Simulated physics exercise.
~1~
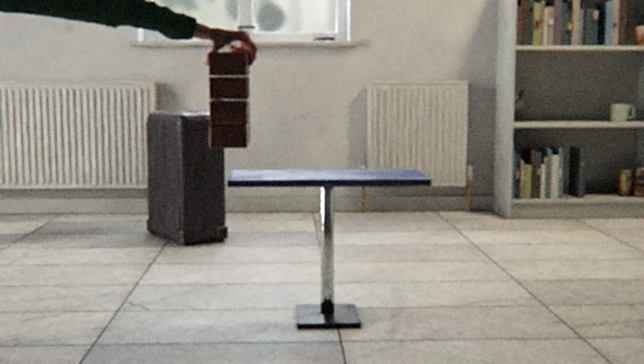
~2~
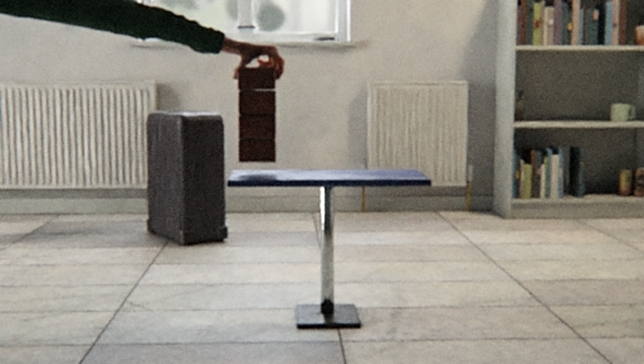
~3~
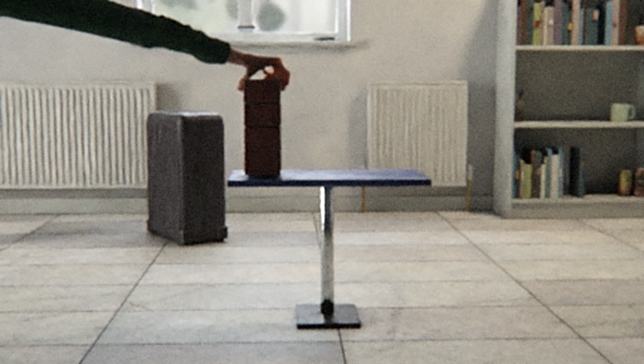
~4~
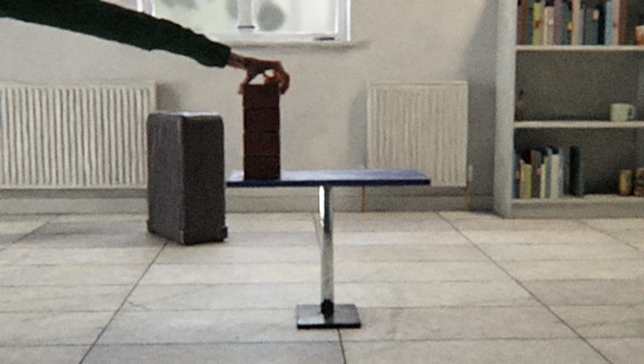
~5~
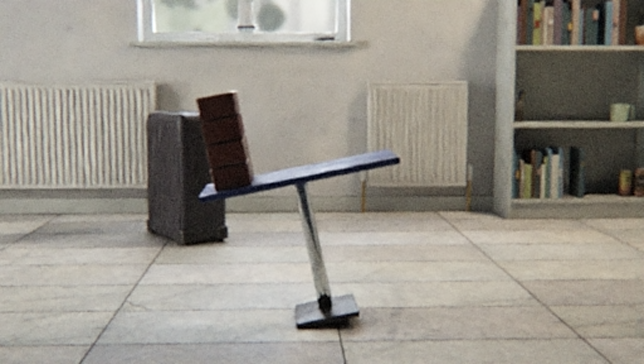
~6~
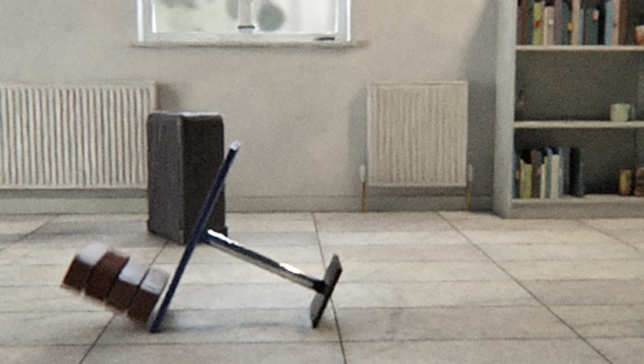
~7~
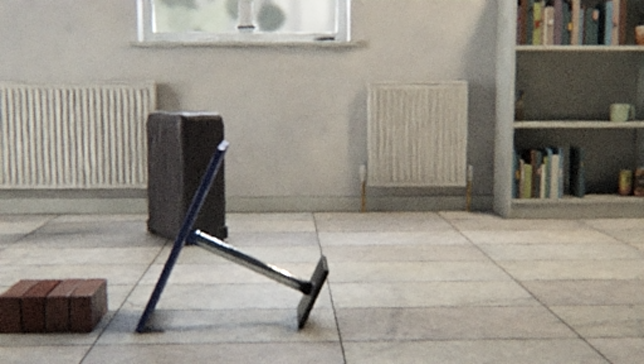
In a room with a tiled floor, a hand lowered a stack of bricks onto the left end of a blue side table and let go, and the table tipped over to the left, spilling the bricks onto the floor beside it.
